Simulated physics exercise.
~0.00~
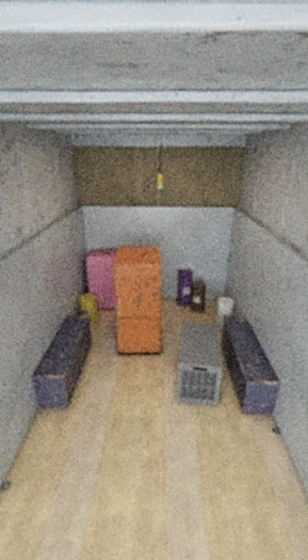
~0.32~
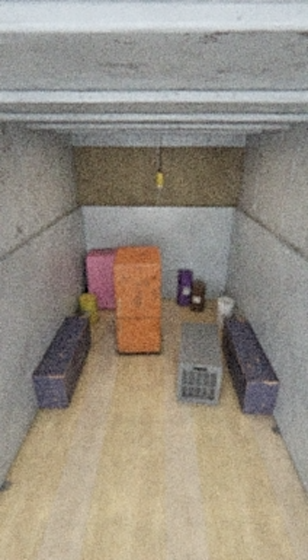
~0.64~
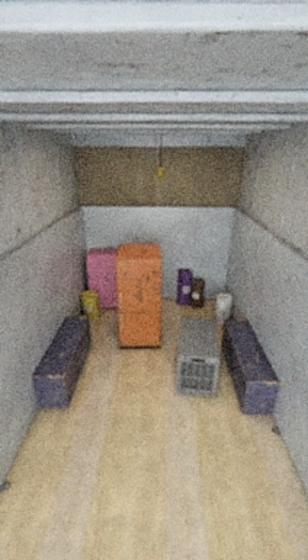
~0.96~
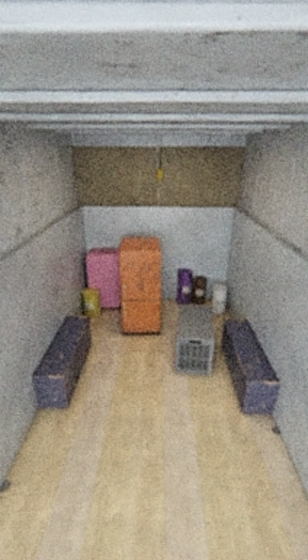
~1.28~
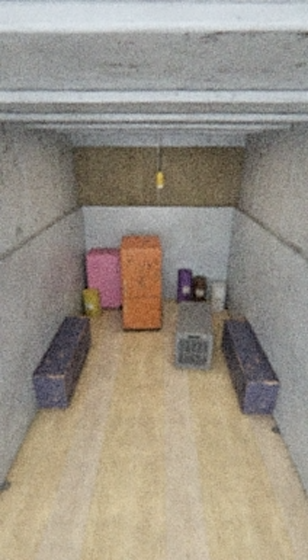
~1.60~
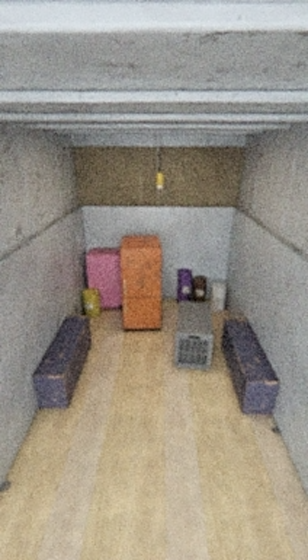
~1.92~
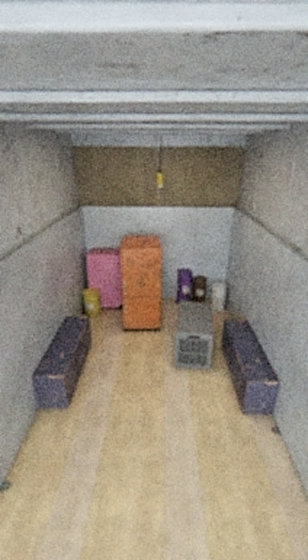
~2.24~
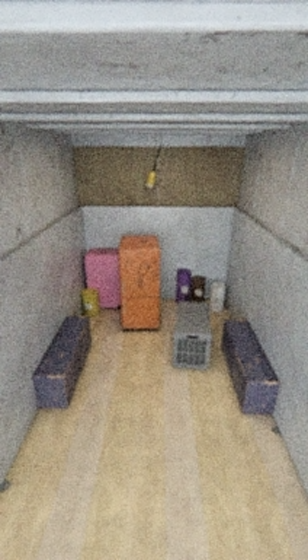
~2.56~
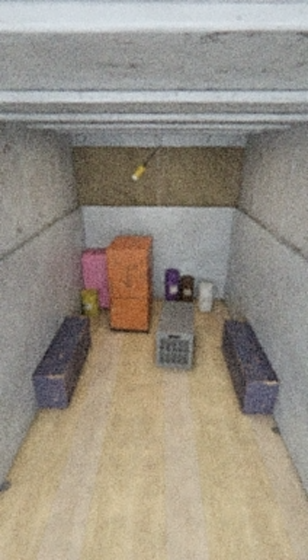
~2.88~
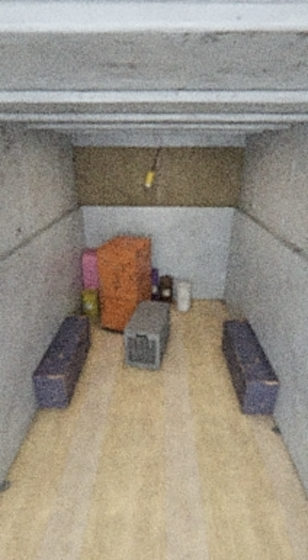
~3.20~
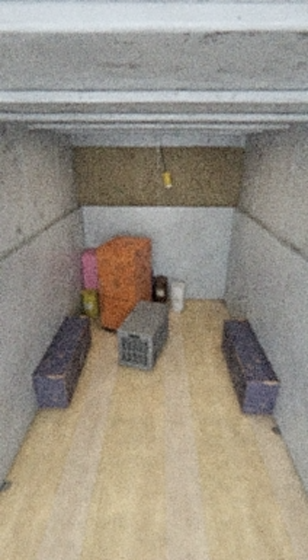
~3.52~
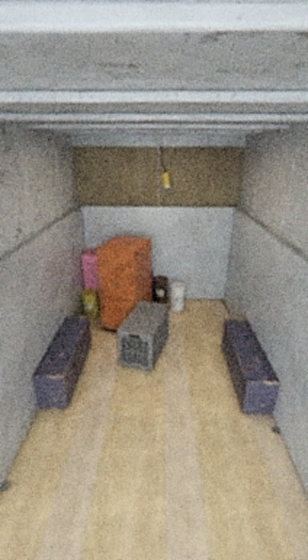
Orange appliance and grey chest sliding towards the front wall of a van, then shifting left with three canisters, all staying upright.
